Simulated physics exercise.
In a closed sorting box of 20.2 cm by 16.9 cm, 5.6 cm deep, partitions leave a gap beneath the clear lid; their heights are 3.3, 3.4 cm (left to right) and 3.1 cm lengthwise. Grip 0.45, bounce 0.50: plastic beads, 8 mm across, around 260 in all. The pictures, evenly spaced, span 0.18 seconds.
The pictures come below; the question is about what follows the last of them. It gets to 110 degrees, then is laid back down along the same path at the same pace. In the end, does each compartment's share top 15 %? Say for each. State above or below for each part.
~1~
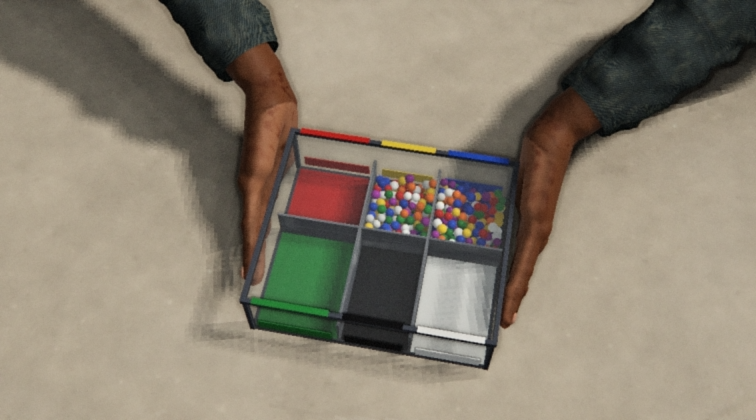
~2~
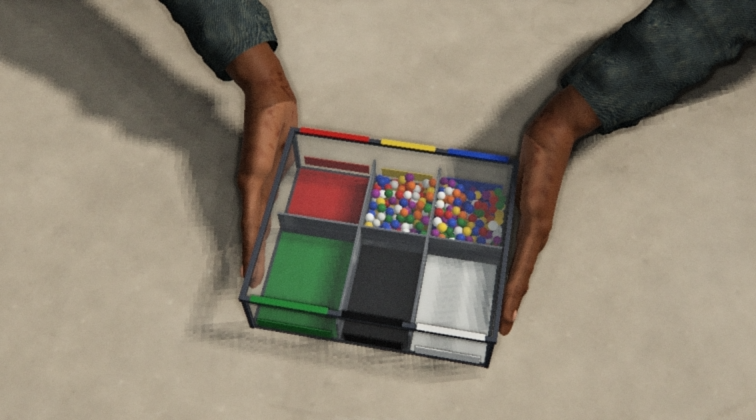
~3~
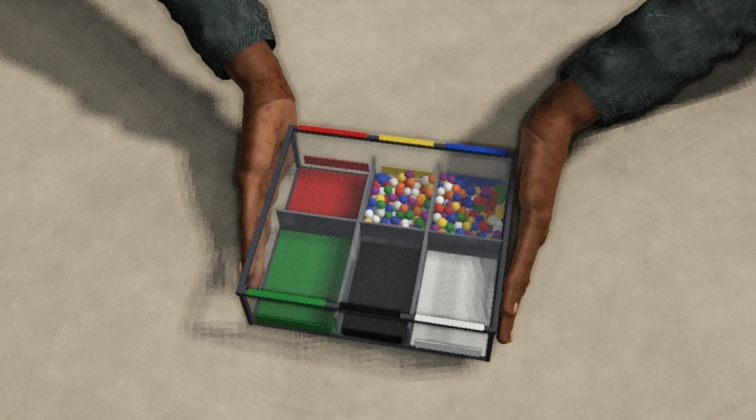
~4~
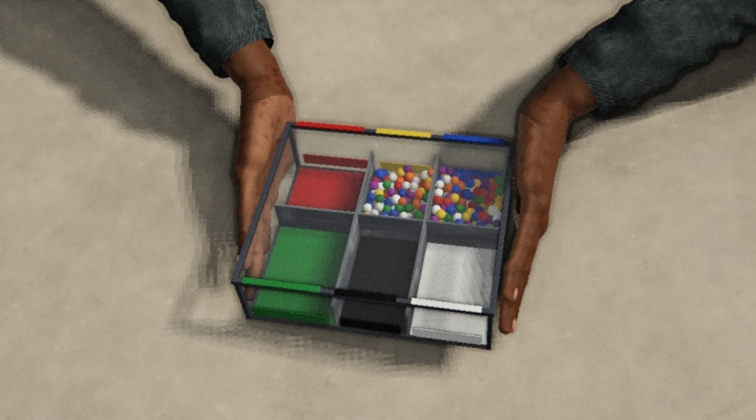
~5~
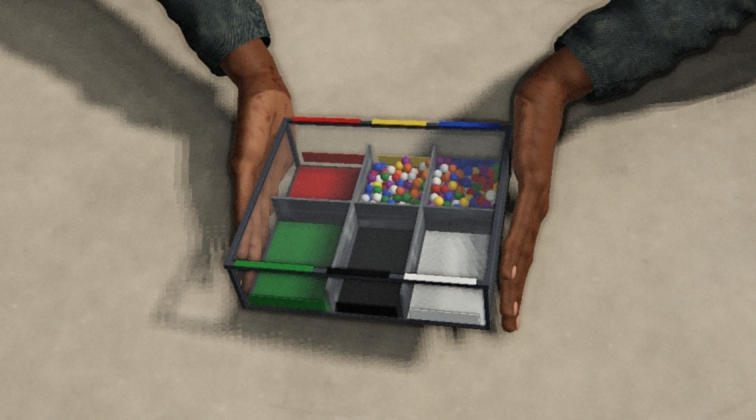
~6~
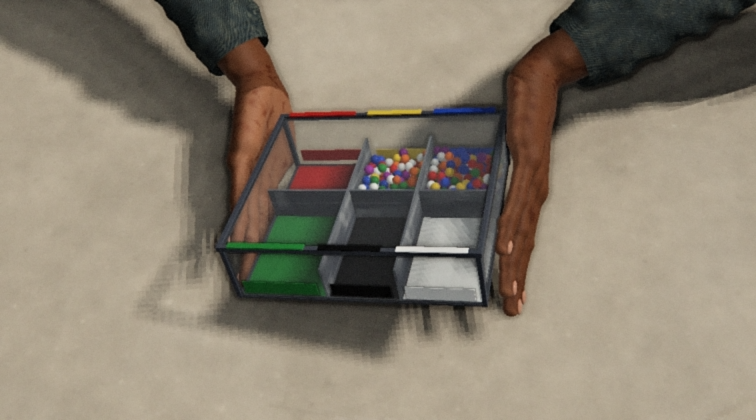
Red compartment: Holds a share past the limit; blue compartment: Holds a share past the limit; green compartment: Holds a share within the limit; yellow compartment: Holds a share past the limit; white compartment: Holds a share within the limit; black compartment: Holds a share within the limit.
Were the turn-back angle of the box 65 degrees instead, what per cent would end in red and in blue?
In that case red 5, blue 50.
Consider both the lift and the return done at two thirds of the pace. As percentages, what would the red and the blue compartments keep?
Red 35 %, blue 35 %.
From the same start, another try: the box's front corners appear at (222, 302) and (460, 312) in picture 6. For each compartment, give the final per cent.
Red 30; blue 5; green 65; yellow 0; white 0; black 0.
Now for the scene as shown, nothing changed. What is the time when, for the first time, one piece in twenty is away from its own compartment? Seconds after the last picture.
That happens at about 0.45 s on the clock.
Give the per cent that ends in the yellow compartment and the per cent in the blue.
Yellow at 35 and blue at 30, in per cent.
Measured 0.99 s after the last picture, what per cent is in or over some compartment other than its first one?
I'd say around 45 per cent.
Then, 0.59 s after the last picture, tilt 110 degrees; red 10 %, blue 45 %, yellow 45 %.
Then, 0.99 s after the last picture, tilt 47 degrees; red 30 %, blue 35 %, yellow 35 %.
Then, 1.47 s after the last picture, tilt 0 degrees; red 35 %, blue 30 %, yellow 35 %.
In the end, red 35 %, blue 30 %, green 0 %, yellow 35 %, white 0 %, black 0 %.
